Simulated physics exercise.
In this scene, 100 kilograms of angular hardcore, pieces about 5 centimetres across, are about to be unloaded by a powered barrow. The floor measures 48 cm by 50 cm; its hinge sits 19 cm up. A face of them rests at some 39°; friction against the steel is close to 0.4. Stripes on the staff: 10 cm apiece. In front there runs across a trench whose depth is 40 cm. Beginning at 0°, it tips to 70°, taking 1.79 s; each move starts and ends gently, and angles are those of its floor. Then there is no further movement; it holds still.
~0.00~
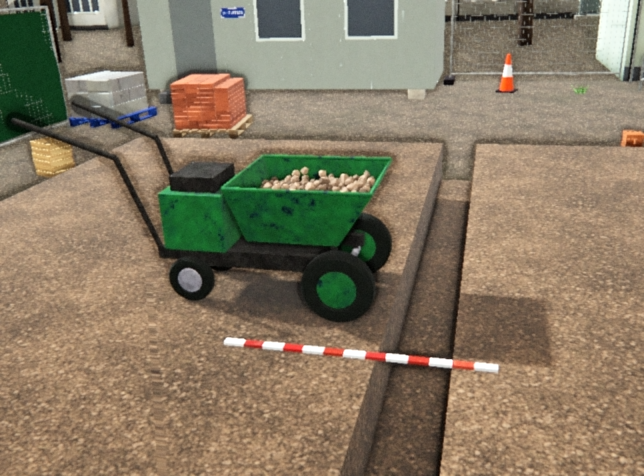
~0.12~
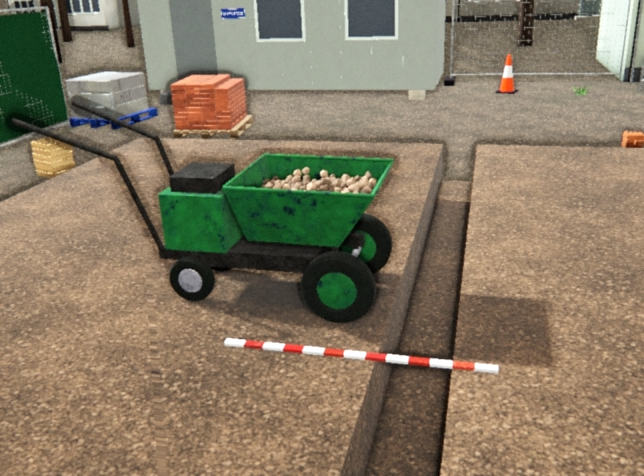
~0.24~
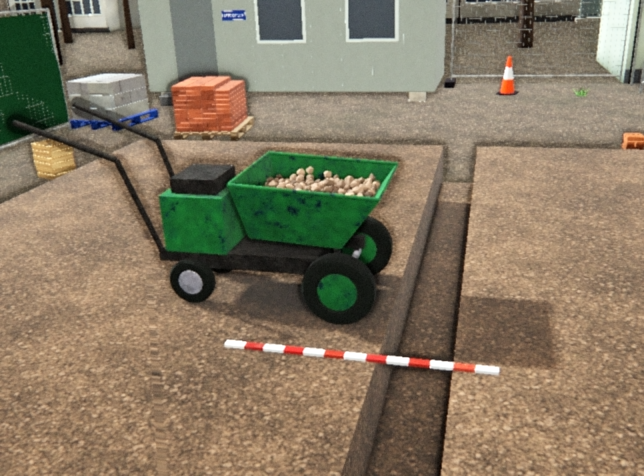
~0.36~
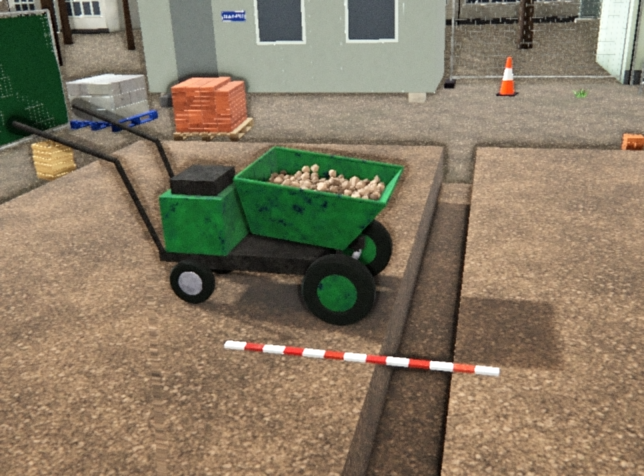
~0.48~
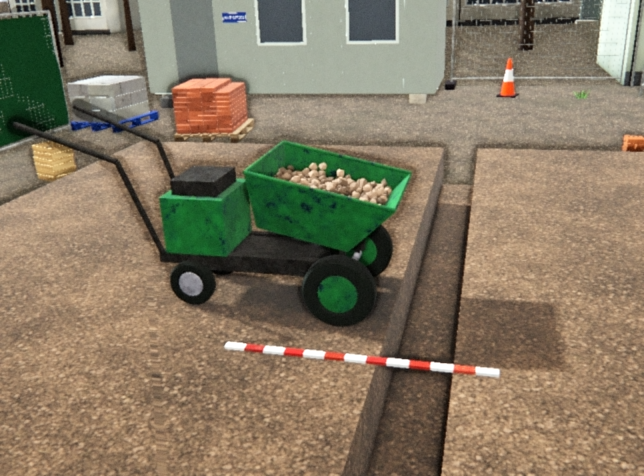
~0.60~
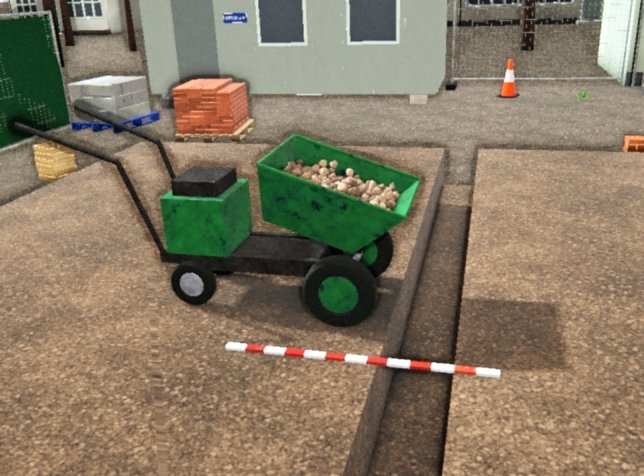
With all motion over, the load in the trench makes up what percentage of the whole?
It makes up about 27 percent of the whole load.
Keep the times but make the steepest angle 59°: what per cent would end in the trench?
It would be close to 0 percent.
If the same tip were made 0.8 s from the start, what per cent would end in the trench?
About 20%.
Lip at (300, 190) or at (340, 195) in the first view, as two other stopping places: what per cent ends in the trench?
Result: Close to 55 then close to 50 per cent.
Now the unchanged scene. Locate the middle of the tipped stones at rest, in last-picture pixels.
Roughly at (468, 308).
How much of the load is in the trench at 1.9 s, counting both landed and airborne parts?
Roughly 0% by that time.
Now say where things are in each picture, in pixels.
In the first frame, the tray is at 0°, its lip at (372, 195); the top of the load is at (321, 180).
In the second frame, lip at (374, 196), floor tilted 1°, highest stones at (322, 180); the stones move at 0.1 m/s on average.
In the third frame, the tray is at 3°, its lip at (379, 200); the top of the load is at (312, 180); the stones move at 0.2 m/s on average.
In the fourth frame, lip at (386, 205), floor tilted 7°, highest stones at (304, 177); the stones move at 0.3 m/s on average.
In the fifth frame, the tray is at 12°, its lip at (395, 211); the top of the load is at (302, 172); the stones move at 0.4 m/s on average.
In the sixth frame, lip at (406, 218), floor tilted 18°, highest stones at (298, 171); the stones move at 0.4 m/s on average.
After 1.3 s the floor is at 59°; 100 % in the tray; the foremost stones are at (432, 258).
After 1.9 s the floor is at 70°; 92 % in the tray, 1 % in the trench, 7 % past the trench; the foremost stones are at (491, 318).
After 2.2 s the floor is at 70°; 73 % in the tray, 3 % in the trench, 23 % past the trench; the foremost stones are at (536, 316).
After 4.2 s the floor is at 70°; 43 % in the tray, 27 % in the trench, 30 % past the trench; the foremost stones are at (557, 322).
